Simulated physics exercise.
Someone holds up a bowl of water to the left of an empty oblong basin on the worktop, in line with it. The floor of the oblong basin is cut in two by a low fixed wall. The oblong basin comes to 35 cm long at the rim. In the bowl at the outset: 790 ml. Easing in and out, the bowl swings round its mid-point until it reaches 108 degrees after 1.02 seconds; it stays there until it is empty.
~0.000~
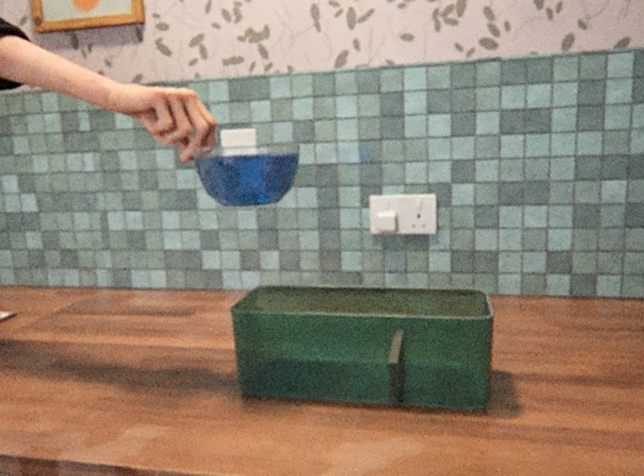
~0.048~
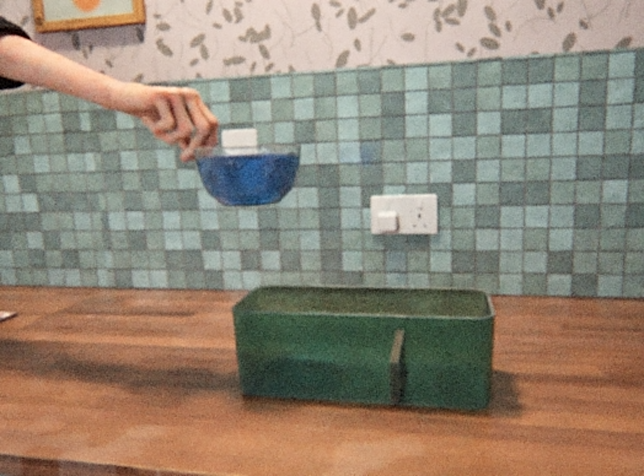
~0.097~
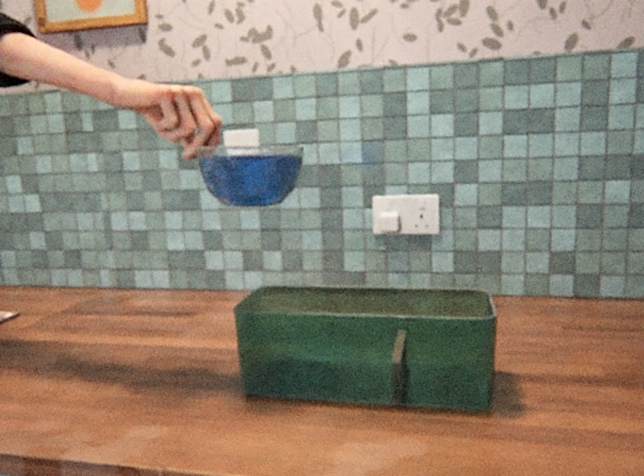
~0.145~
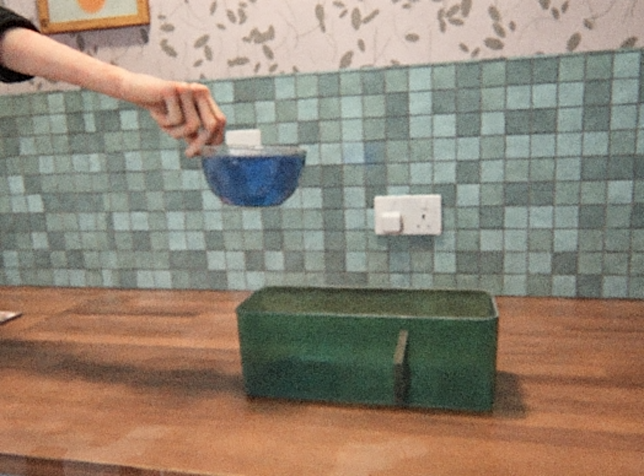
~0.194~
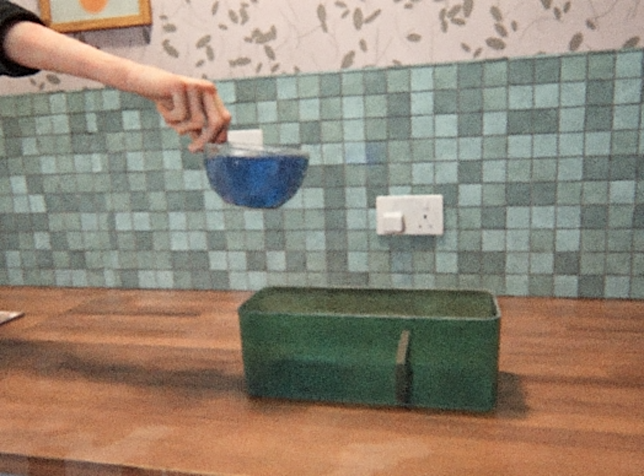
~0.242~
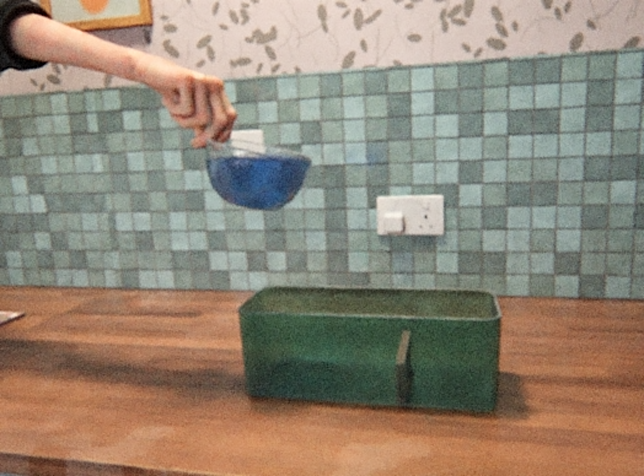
A hand holding a clear bowl of blue water above a green oblong basin on a wooden worktop moved slightly to the right, then gradually tilted the bowl a little toward the right.
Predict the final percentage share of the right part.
Right part: About 4 %.
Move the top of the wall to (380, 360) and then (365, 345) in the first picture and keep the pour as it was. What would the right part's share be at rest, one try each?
I'd put it at about 30 per cent for the first and about 40 per cent for the second.
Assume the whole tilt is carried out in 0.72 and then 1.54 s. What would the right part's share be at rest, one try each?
Roughly 5 per cent the first time and 0 per cent the second.
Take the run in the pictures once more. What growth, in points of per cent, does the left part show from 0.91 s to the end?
Some 10 per cent.
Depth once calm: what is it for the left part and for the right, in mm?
Once settled, the left stands around 28 mm and the right around 2 mm.
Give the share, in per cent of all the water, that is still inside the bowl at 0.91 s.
I'd estimate some 2 per cent.
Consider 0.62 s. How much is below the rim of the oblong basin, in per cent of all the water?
Roughly 16 per cent.
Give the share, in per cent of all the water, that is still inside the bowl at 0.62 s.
Close to 42 in a hundred.
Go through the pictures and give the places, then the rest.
In the first picture, tilt 0°; pouring edge (297, 146); surface from (203, 157) to (296, 153); the oblong basin's rim runs from (245, 298) to (489, 304); the wall's top is at (397, 346).
In the second picture, tilt 1°; pouring edge (298, 147); surface from (204, 157) to (297, 154).
In the third picture, tilt 2°; pouring edge (301, 149); surface from (207, 157) to (300, 155).
In the fourth picture, tilt 5°; pouring edge (304, 152); surface from (210, 157) to (303, 157).
In the fifth picture, tilt 9°; pouring edge (307, 156); surface from (213, 157) to (306, 157).
In the sixth picture, tilt 14°; pouring edge (309, 161); surface from (214, 158) to (309, 157).
Then, 0.62 s in, the tilt is 73° and 43 per cent is still to pour, 16 is left of the wall and 0 right of it.
Then, 0.91 s in, the tilt is 105° and 2 per cent is still to pour, 86 is left of the wall and 1 right of it.
Then, 1.20 s in, the tilt is 108° and 0 per cent is still to pour, 95 is left of the wall and 4 right of it.
Then, 1.52 s in, the tilt is 108° and 0 per cent is still to pour, 95 is left of the wall and 4 right of it.
Finally, 95 per cent lies left of the wall, 4 right of it and 2 outside.
